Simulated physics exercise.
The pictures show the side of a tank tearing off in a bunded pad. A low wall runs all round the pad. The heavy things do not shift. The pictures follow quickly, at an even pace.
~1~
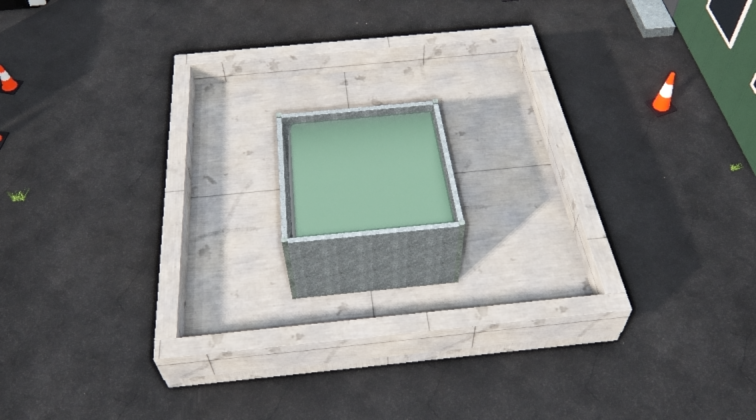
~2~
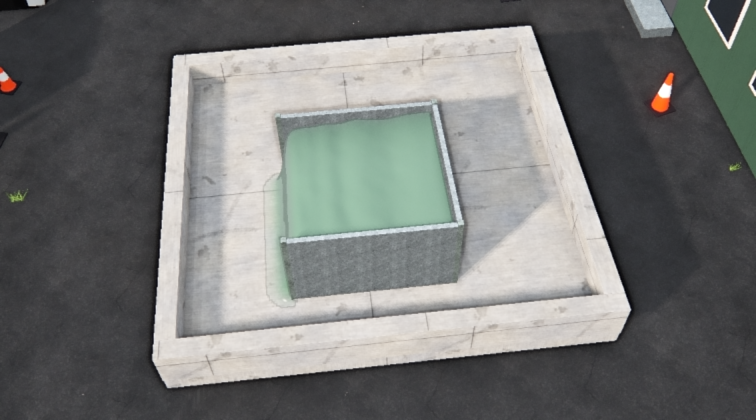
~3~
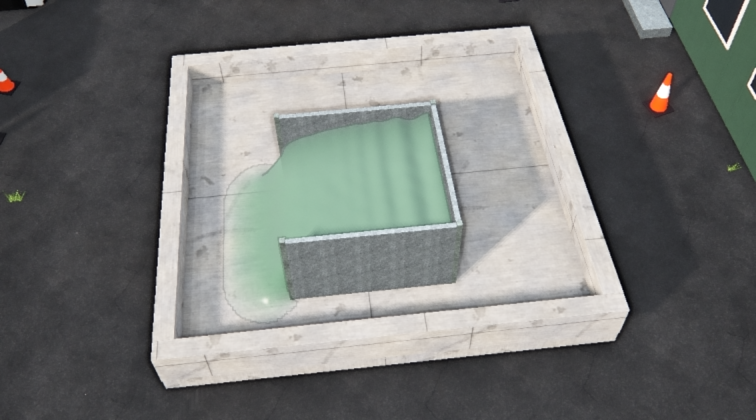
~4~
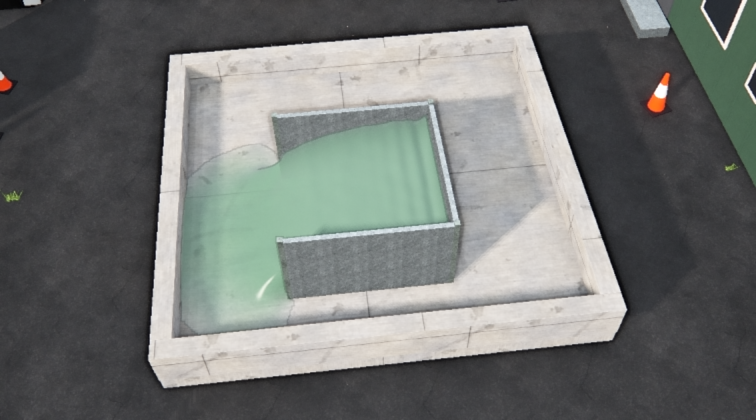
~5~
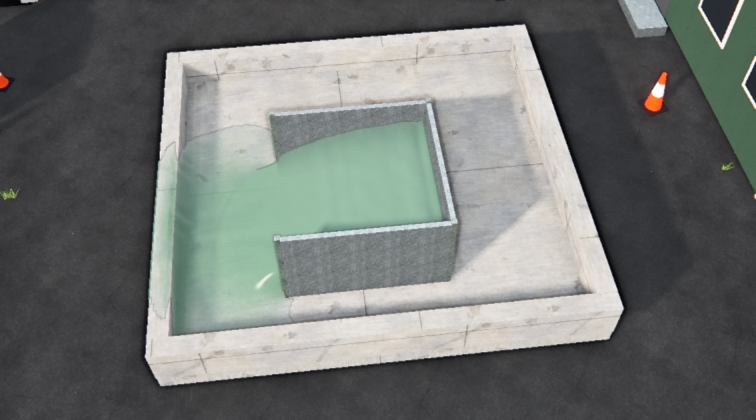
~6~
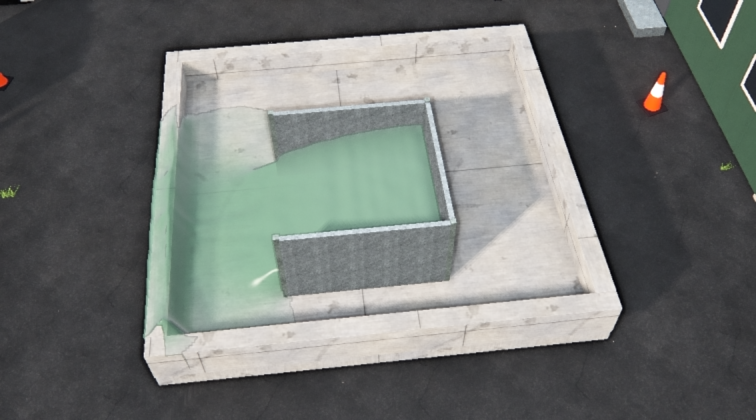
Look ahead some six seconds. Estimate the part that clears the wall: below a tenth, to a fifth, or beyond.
The share lost is more than a fifth.
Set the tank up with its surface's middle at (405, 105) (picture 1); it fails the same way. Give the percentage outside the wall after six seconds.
Close to 16 %.
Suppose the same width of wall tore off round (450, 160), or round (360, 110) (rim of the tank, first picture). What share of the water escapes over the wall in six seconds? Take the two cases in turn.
About 18 and 14 per cent.
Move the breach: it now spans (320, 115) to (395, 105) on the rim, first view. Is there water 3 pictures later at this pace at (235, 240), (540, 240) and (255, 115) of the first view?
In that order: Dry, not flooded, flooded.
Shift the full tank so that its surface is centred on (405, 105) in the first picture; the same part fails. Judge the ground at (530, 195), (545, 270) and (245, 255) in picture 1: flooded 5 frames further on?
As listed: Clear, not flooded, covered.
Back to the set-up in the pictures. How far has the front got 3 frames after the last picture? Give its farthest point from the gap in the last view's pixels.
Close to (189, 83).
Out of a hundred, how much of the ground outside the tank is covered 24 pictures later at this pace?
About 95 per cent.
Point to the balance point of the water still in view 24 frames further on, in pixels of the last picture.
At about (350, 189).
A moment on, water covers 30 % of the floor; the low wall has let 3 % over.
Next, water covers 35 % of the floor; the low wall has let 12 % over.
Then, water covers 65 % of the floor; the low wall has let 21 % over.
Later, water covers 80 % of the floor; the low wall has let 22 % over.
In the end, water covers 85 % of the floor; the low wall has let 22 % over.
